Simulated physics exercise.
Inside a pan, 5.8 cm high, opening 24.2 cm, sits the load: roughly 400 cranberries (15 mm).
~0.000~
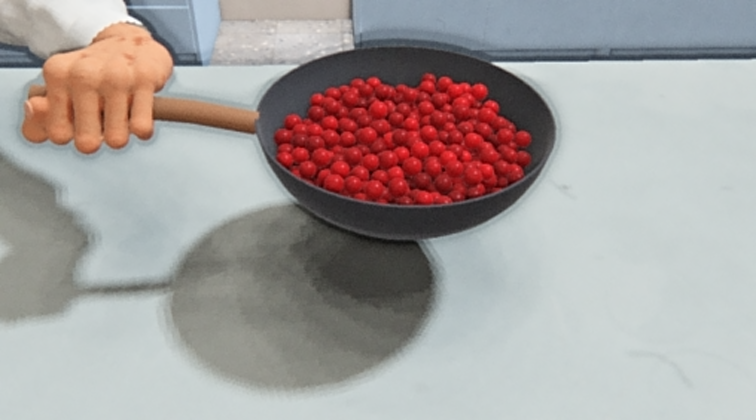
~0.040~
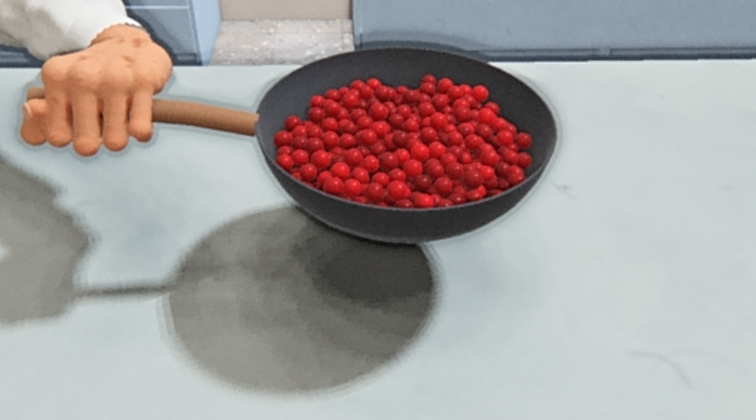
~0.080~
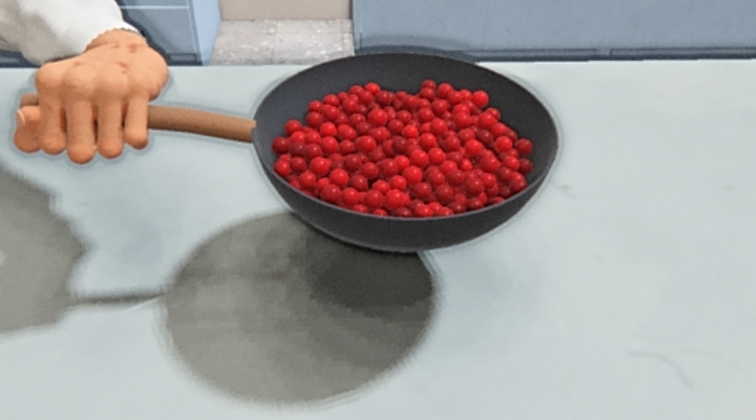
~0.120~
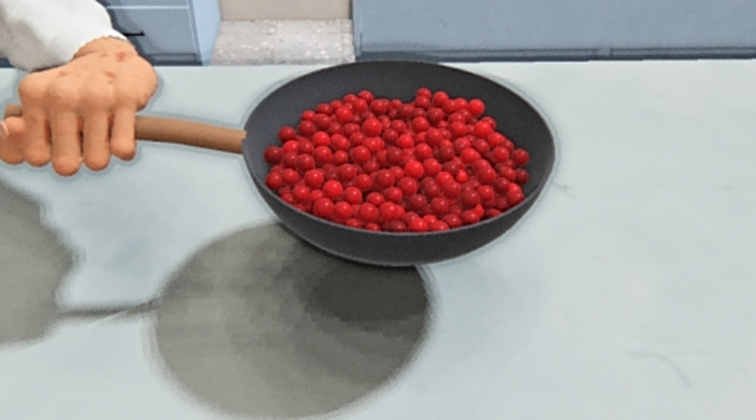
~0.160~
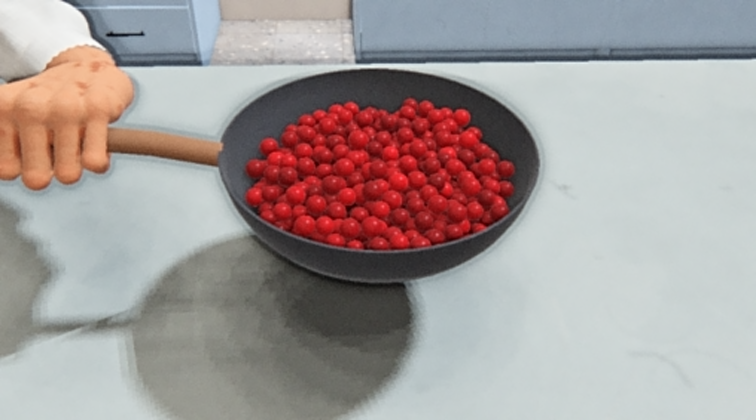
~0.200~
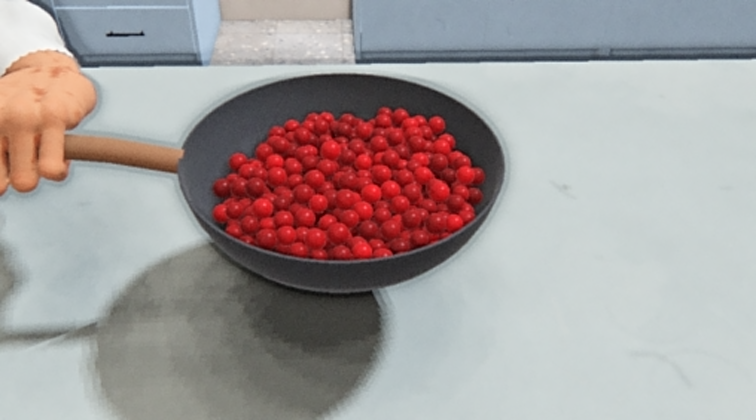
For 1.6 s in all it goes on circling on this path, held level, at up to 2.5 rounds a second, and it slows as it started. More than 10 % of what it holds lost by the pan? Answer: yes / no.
Answer: Yes.
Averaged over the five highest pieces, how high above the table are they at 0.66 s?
I'd put it at some 21 cm.
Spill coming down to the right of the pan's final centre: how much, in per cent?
Roughly 60 percent of it.
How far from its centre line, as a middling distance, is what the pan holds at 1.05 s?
Around 7.5 cm.
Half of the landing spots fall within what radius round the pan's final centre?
Roughly 26 centimetres.
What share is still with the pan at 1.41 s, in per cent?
About 50 percent.
After 0.66 s, pan 85 %, in the air 15 %; middle of the pieces not yet landed near (368, 170).
After 1.05 s, fallen behind where it stops 10 %, fallen in front of where it stops 5 %, pan 60 %, fallen left of where it stops 10 %, fallen right of where it stops 10 %, in the air 10 %; middle of the pieces not yet landed near (376, 162).
Then, at 1.41 s, fallen behind where it stops 15 %, fallen in front of where it stops 10 %, pan 50 %, fallen left of where it stops 10 %, fallen right of where it stops 10 %, in the air 5 %; middle of the pieces not yet landed near (382, 149).
Then, at 1.75 s, fallen behind where it stops 10 %, fallen in front of where it stops 10 %, pan 50 %, fallen left of where it stops 10 %, fallen right of where it stops 20 %; middle of the pieces not yet landed near (283, 173).
By 2.2 s all is still; fallen behind where it stops 10 %, fallen in front of where it stops 10 %, pan 50 %, fallen left of where it stops 10 %, fallen right of where it stops 15 %.
